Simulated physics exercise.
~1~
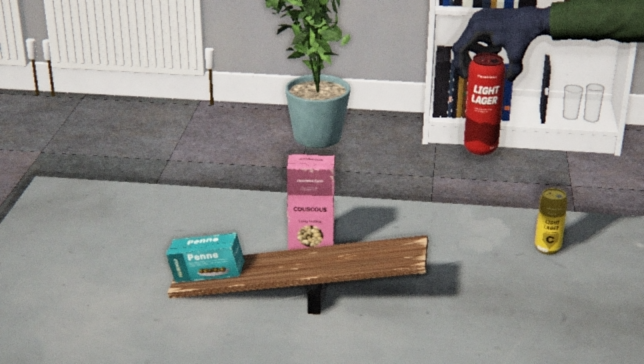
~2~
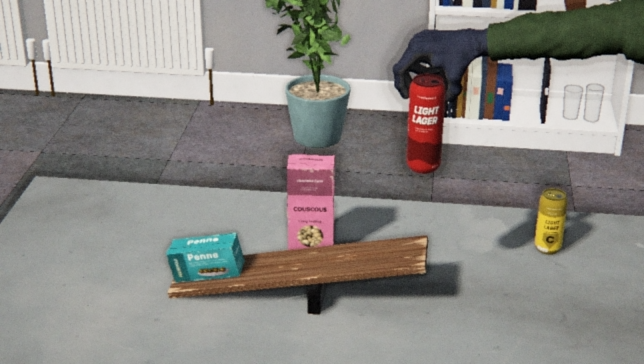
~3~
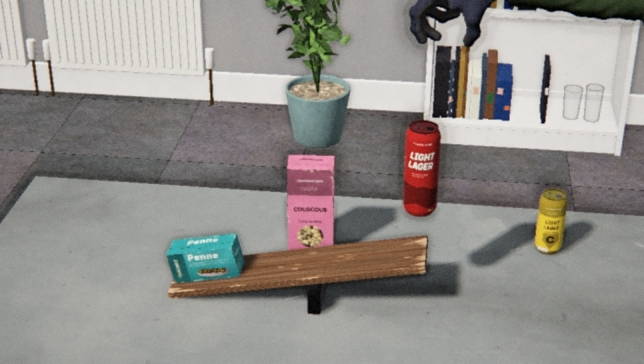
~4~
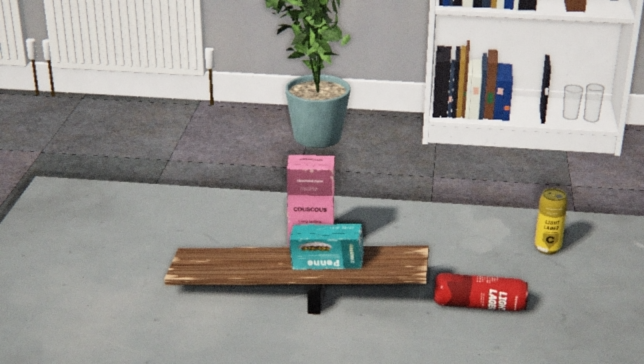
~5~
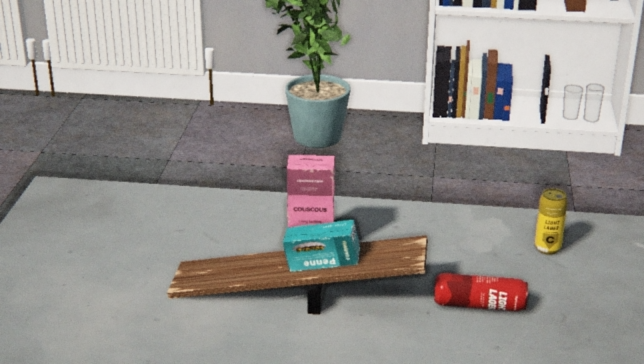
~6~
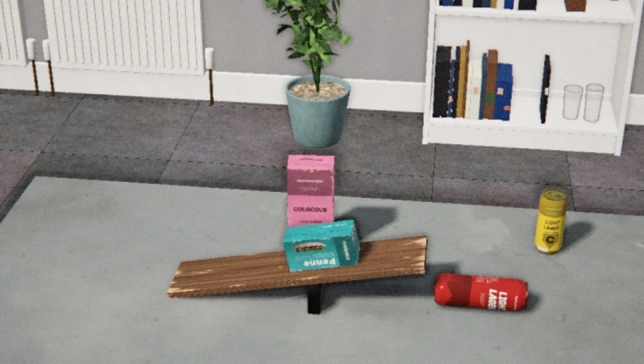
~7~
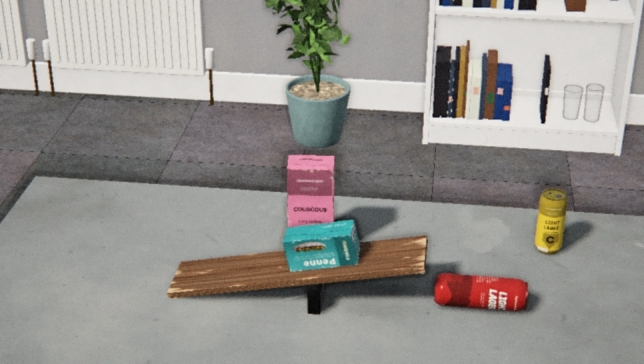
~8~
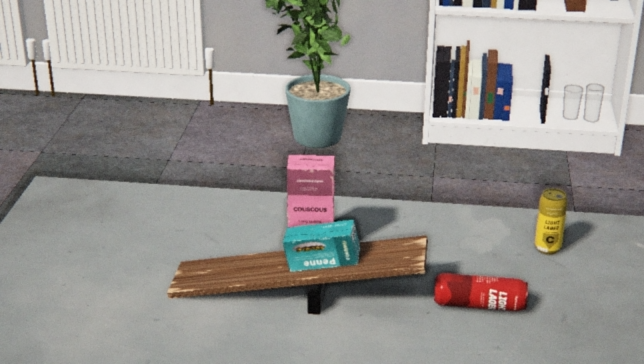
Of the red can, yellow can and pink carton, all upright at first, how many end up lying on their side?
One of them does. The red can ends on its side, while the yellow can and the pink carton stay upright.
